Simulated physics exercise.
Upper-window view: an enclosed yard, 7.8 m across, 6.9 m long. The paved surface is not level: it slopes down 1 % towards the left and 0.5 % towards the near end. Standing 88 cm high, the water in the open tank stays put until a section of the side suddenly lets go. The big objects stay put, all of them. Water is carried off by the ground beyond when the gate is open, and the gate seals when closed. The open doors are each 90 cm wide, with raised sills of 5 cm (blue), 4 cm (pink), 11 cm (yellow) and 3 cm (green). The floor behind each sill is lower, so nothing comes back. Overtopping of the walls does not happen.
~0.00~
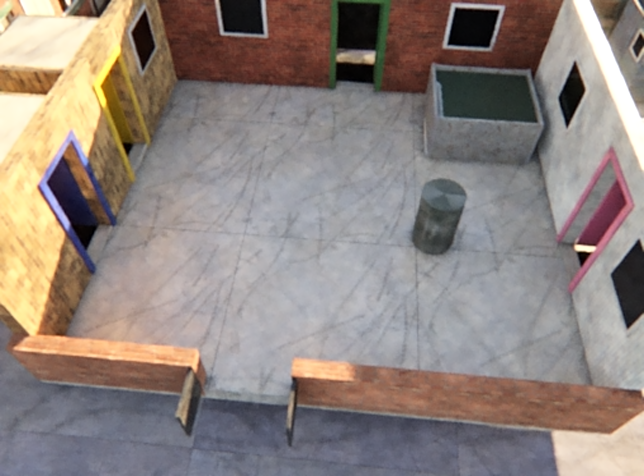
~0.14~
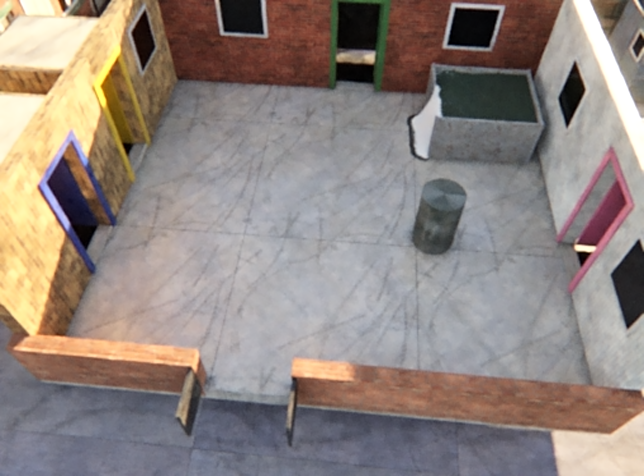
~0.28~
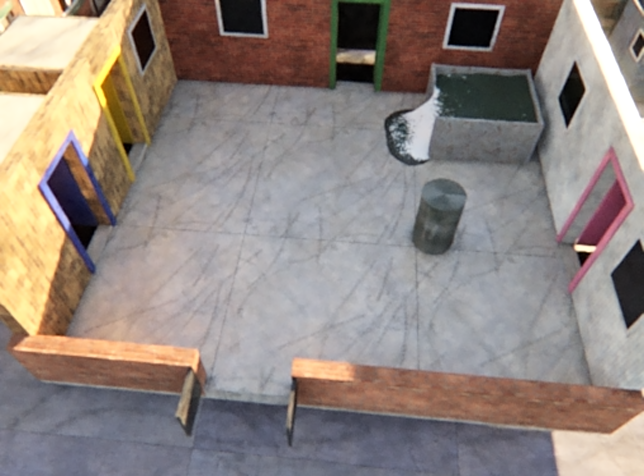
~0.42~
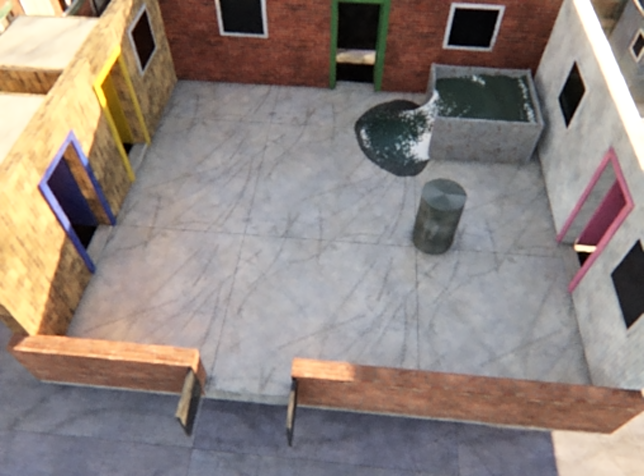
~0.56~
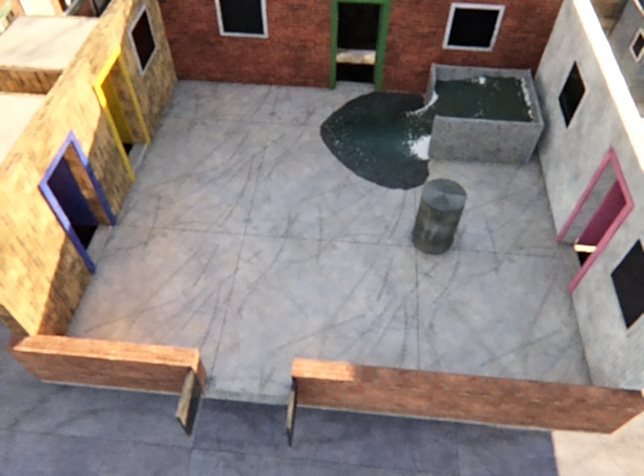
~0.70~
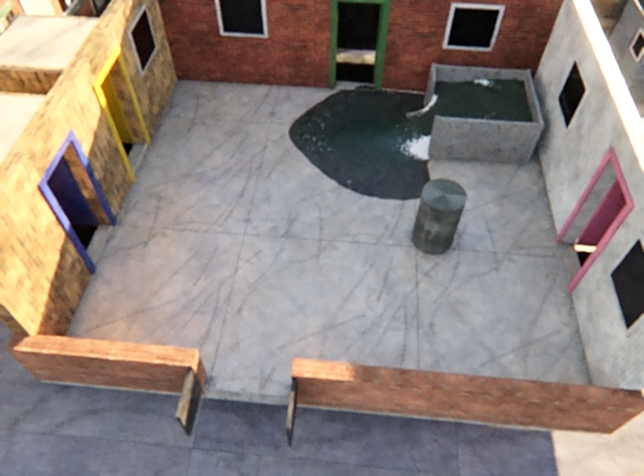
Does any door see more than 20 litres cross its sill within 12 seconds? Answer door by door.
Taking each door, the blue door does; the pink door does not; the yellow door does; the green door does.
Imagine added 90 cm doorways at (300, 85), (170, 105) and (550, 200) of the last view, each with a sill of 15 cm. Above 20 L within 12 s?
The first one doesn't reach it, the second one exceeds it, and the third one doesn't reach it.
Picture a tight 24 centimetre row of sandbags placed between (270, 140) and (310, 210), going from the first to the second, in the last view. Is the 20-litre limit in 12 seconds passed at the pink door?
Compared to the limit, pink stays inside.
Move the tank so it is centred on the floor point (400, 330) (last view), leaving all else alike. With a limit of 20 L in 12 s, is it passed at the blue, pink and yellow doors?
Lab note: Vs limit, blue door limit broken; pink door limit held; yellow door limit held.
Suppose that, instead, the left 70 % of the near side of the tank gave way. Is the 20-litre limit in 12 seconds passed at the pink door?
Note: Pink door, beyond the limit.
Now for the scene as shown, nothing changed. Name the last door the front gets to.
The pink door.
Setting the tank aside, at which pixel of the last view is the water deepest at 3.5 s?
Near (56, 359).
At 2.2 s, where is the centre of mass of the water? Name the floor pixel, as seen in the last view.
I'd put it close to (345, 138).
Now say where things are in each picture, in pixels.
The first frame shows still water, 88 cm deep, in the open tank at (484, 97).
In the second frame, the front is at (415, 117), 0.7 m from the gap at (431, 125); 0.3 m2 of floor is under water; 88 cm left at the back of the open tank.
In the third frame, water pours out at (431, 126) and has run 0.9 m, to (390, 119); typically 13 cm deep outside, 87 cm at the open tank's back.
In the fourth frame, water pours out at (431, 128) and has run 1.5 m, to (358, 126); typically 10 cm deep outside, 80 cm at the open tank's back.
In the fifth frame, water pours out at (431, 127) and has run 2.1 m, to (327, 125); typically 7 cm deep outside, 75 cm at the open tank's back.
In the sixth frame, the front is at (293, 136), 2.8 m from the gap at (431, 127); 6.7 m2 of floor is under water; 74 cm left at the back of the open tank.
After 1.4 s water covers 35 % of the floor and is deepest (37 cm) near (416, 138); blue door not reached, pink door not reached, yellow door not reached, green door 9 cm at the sill, 16 L in.
After 2.2 s water covers 50 % of the floor and is deepest (42 cm) near (177, 81); blue door not reached, pink door not reached, yellow door 23 cm at the sill, 16 L in, green door 7 cm at the sill, 36 L in.
After 3.5 s water covers 60 % of the floor and is deepest (32 cm) near (56, 359); blue door 12 cm at the sill, 35 L in, pink door not reached, yellow door 20 cm at the sill, 75 L in, green door 5 cm at the sill, 53 L in.
After 7.0 s water covers 65 % of the floor and is deepest (20 cm) near (56, 359); blue door 7 cm at the sill, 69 L in, pink door not reached, yellow door 10 cm at the sill, 96 L in, green door 3 cm at the sill, 62 L in.
After 12.0 s water covers 85 % of the floor and is deepest (10 cm) near (56, 359); blue door 10 cm at the sill, 125 L in, pink door 4 cm at the sill, 0 L in, yellow door 6 cm at the sill, 96 L in, green door 1 cm at the sill, 62 L in.
